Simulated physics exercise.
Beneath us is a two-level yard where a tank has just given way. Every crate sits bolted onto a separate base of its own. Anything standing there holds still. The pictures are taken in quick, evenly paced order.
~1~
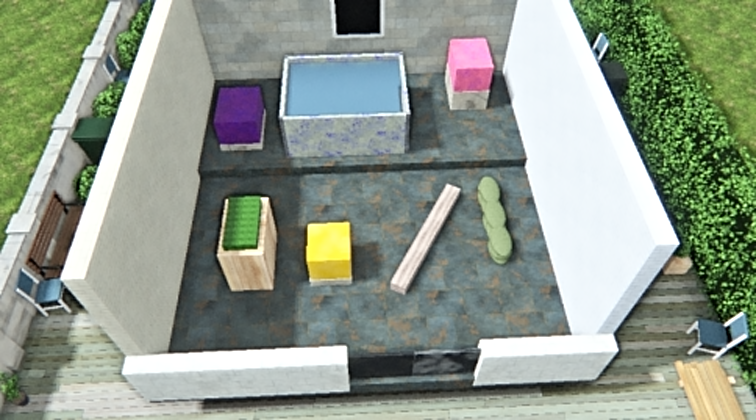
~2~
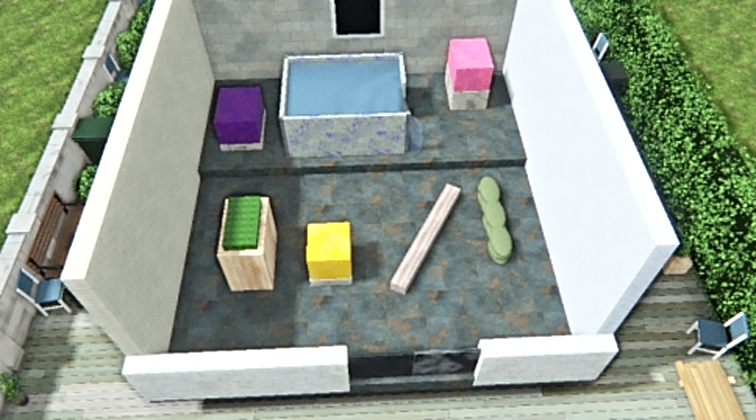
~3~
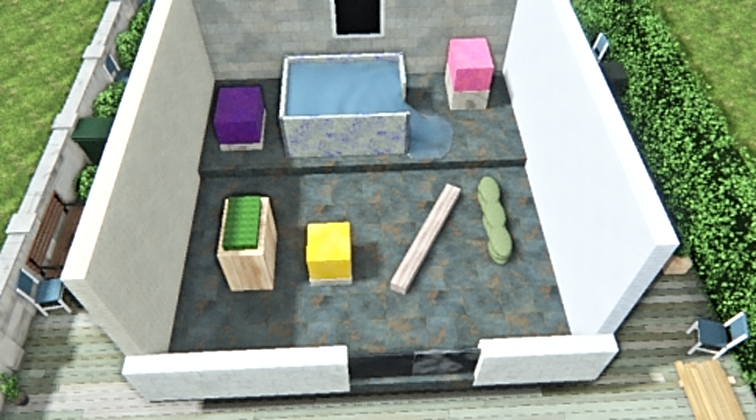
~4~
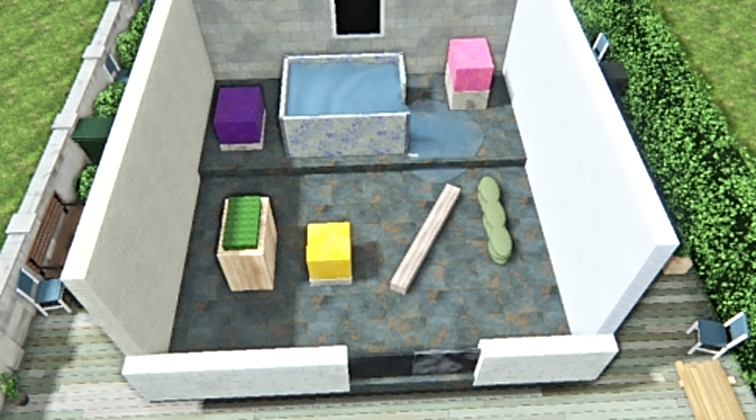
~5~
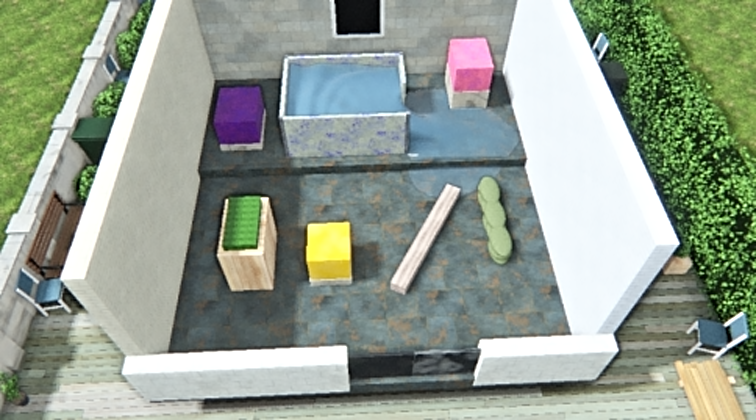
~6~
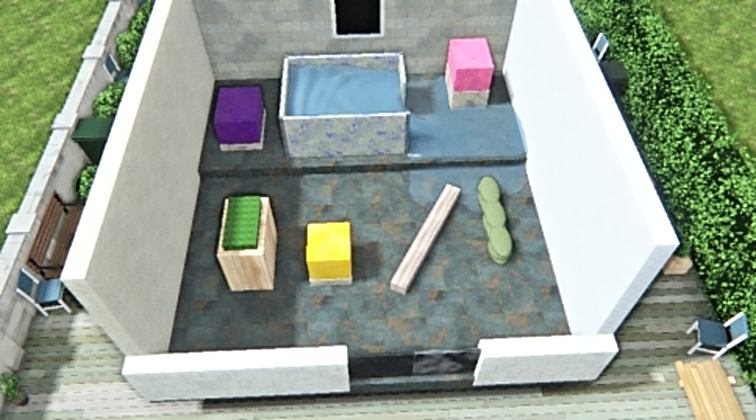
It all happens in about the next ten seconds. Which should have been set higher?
At the end, the pink crate never meets the water. The purple crate never meets the water. The yellow crate never meets the water.
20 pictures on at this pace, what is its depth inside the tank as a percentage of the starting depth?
Near 40 in a hundred.
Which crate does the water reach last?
Note: The crate marked purple.
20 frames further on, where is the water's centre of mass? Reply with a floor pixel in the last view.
My pick is pixel (424, 172).
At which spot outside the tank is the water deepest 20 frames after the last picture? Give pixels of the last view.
It will be deepest around (576, 358).
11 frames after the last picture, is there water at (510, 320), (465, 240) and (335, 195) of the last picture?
First inundated, second inundated, third spared.
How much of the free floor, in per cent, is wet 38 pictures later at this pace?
I'd put it at roughly 80 per cent.
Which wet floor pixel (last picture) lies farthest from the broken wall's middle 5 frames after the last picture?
I reckon the front has reached (555, 282) by then.
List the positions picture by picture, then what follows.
The first picture shows the water tank at (344, 88) is whole and still.
In the second picture, the front is at (410, 154), out from the gap at (403, 121).
In the third picture, the front is at (447, 125), out from the gap at (403, 124).
In the fourth picture, the front is at (481, 137), out from the gap at (403, 125).
In the fifth picture, water pours out at (403, 125) and has run to (514, 141).
In the sixth picture, the front is at (526, 177), out from the gap at (403, 125).
A moment on, water covers 25 % of the floor; the pink crate water round its plinth, the purple crate not reached, the yellow crate not reached.
Next, water covers 40 % of the floor; the pink crate water round its plinth, the purple crate not reached, the yellow crate not reached.
Then, water covers 45 % of the floor; the pink crate water round its plinth, the purple crate not reached, the yellow crate water round its plinth.
Later, water covers 80 % of the floor; the pink crate water round its plinth, the purple crate water round its plinth, the yellow crate water round its plinth.
In the end, water covers 95 % of the floor; the pink crate stayed above the water, the purple crate stayed above the water, the yellow crate stayed above the water.
